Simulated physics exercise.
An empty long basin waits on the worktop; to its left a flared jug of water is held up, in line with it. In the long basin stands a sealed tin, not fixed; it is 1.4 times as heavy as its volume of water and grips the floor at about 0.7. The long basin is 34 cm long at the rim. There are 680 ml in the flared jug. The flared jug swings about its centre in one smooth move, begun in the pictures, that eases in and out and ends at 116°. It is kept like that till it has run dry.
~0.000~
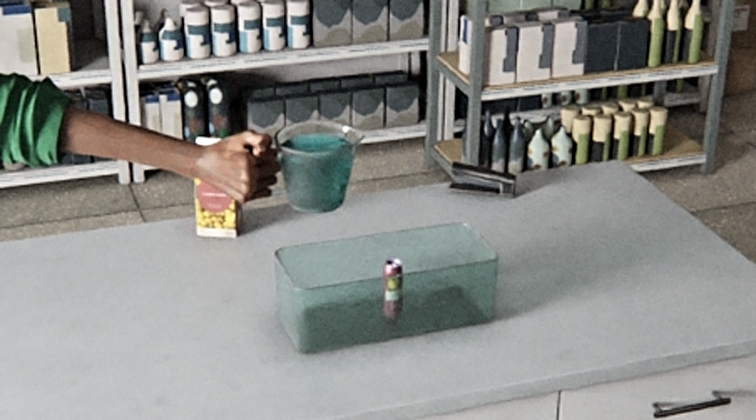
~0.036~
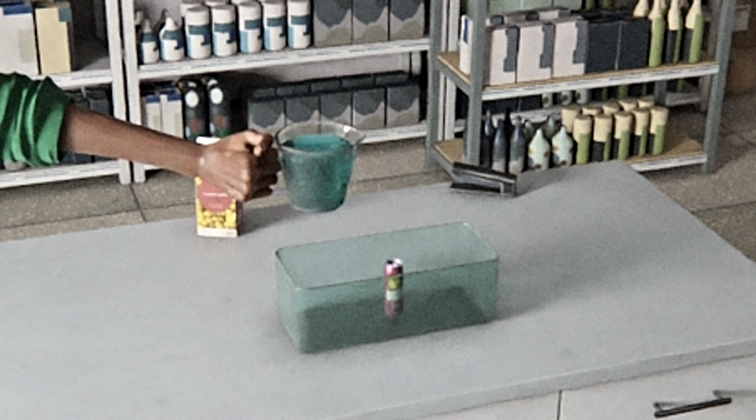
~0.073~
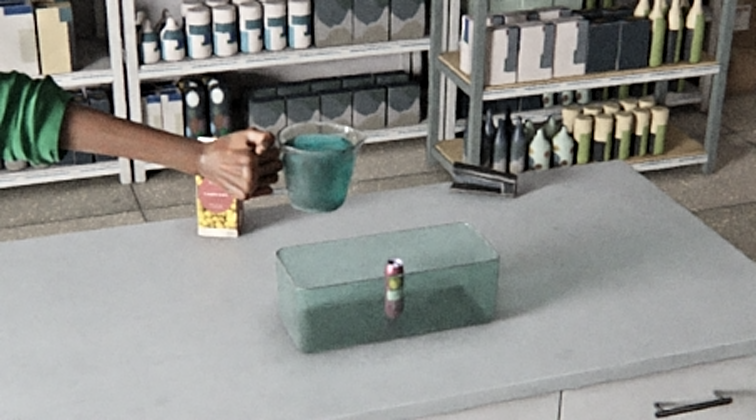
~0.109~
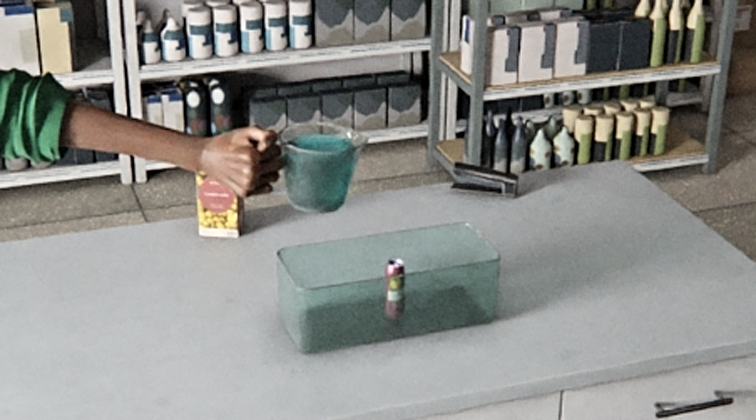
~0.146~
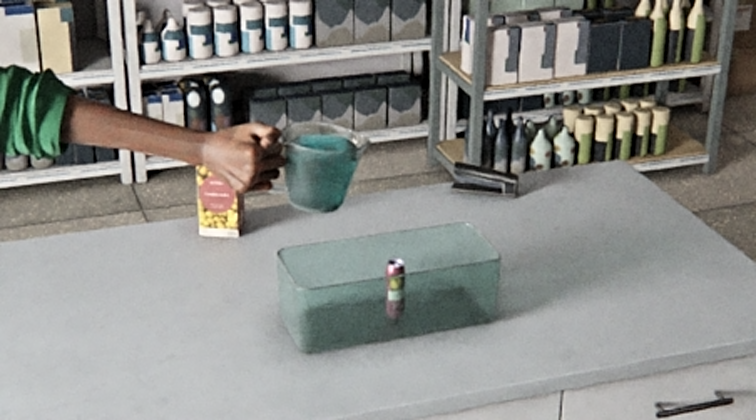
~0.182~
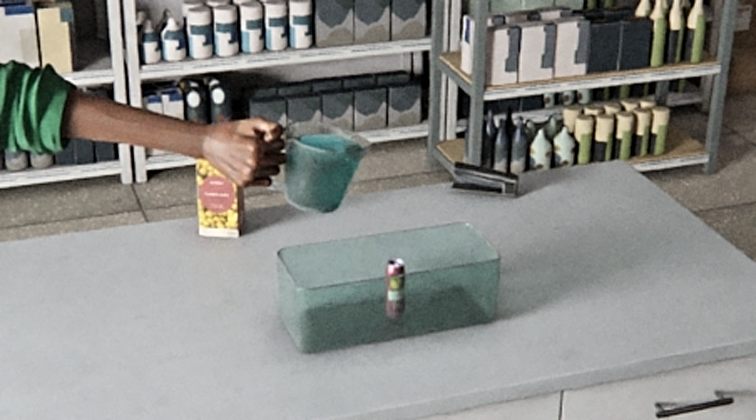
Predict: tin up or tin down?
The tin goes over.
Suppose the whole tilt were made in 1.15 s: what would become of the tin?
The tin topples.
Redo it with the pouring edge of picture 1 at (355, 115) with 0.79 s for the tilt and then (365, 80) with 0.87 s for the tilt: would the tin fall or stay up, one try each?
First it topples; then it keeps standing.
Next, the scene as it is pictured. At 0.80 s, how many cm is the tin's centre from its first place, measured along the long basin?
Some 0 cm.
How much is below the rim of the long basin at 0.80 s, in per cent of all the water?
About 84 per cent.
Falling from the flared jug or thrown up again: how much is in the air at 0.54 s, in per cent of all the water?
Some 32 per cent.
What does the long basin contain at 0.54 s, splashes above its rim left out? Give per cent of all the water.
Near 10 in a hundred.
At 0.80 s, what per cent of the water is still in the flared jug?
Near 4 in a hundred.
By 0.54 s the tilt is 79° and 59 per cent is still to pour; the tin stands where it began.
By 0.80 s the tilt is 114° and 4 per cent is still to pour; the tin stands where it began.
By 1.07 s the tilt is 116° and 0 per cent is still to pour; the tin leans 16°.
By 1.37 s the tilt is 116° and 0 per cent is still to pour; the tin lies on its side.
At rest the tin lies on its side.
